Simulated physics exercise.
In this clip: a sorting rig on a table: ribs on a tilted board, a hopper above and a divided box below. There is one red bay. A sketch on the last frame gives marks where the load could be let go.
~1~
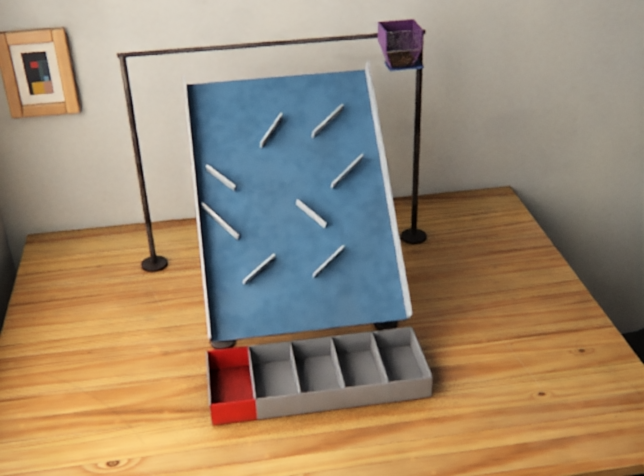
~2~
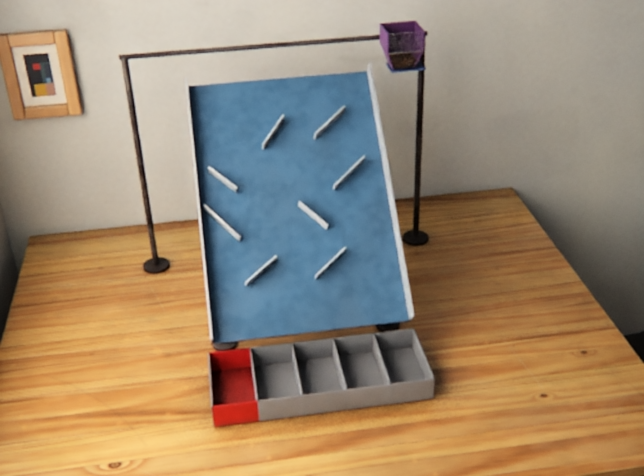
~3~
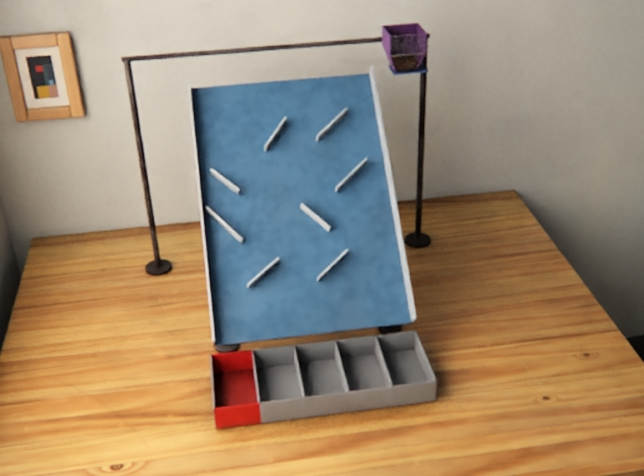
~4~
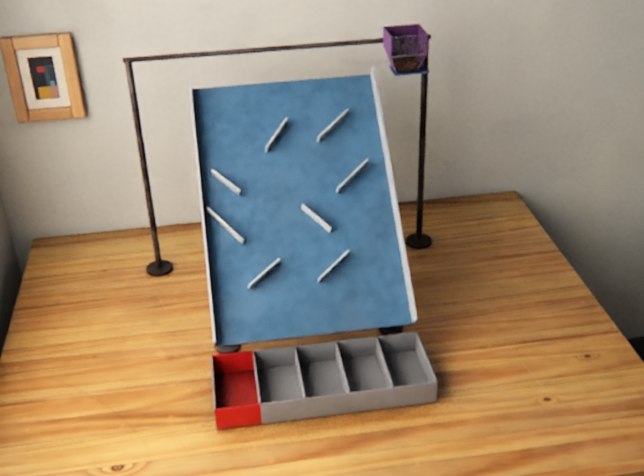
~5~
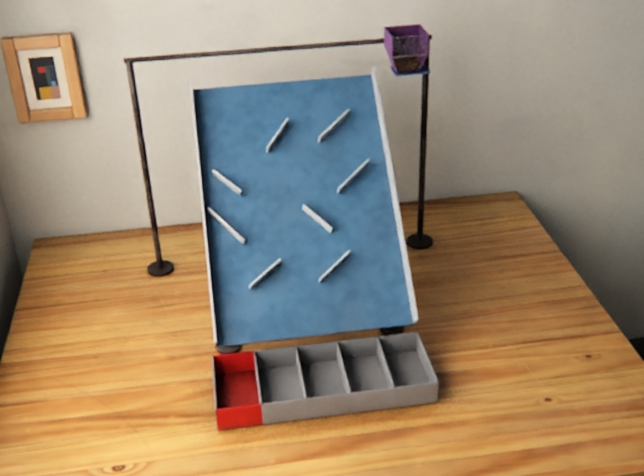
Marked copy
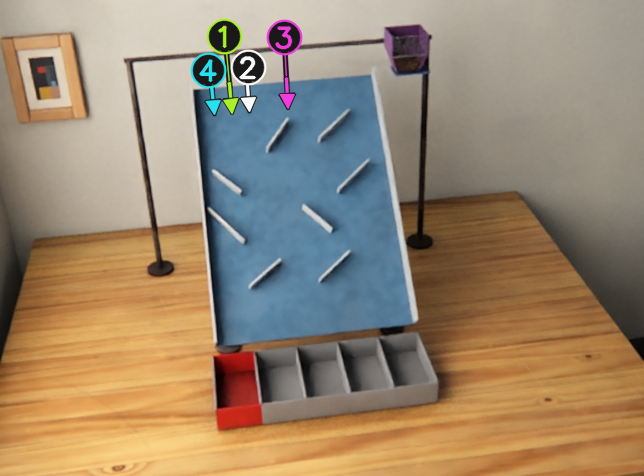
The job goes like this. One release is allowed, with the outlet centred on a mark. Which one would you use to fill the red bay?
Mark 2.
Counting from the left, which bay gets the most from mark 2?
The first from the left.
On the marked copy, mark 1 meets the board at (231, 108); mark 2 meets the board at (249, 106); mark 3 meets the board at (287, 103); mark 4 meets the board at (214, 109).
If 1 is chosen, roughly a third in the red bay, roughly half in other bays, about a tenth outside the box.
If 2 is chosen, the larger part in the red bay, roughly a quarter in other bays.
If 3 is chosen, roughly a third in the red bay, roughly half in other bays, about a tenth outside the box.
If 4 is chosen, roughly a third in the red bay, roughly half in other bays, about a tenth outside the box.
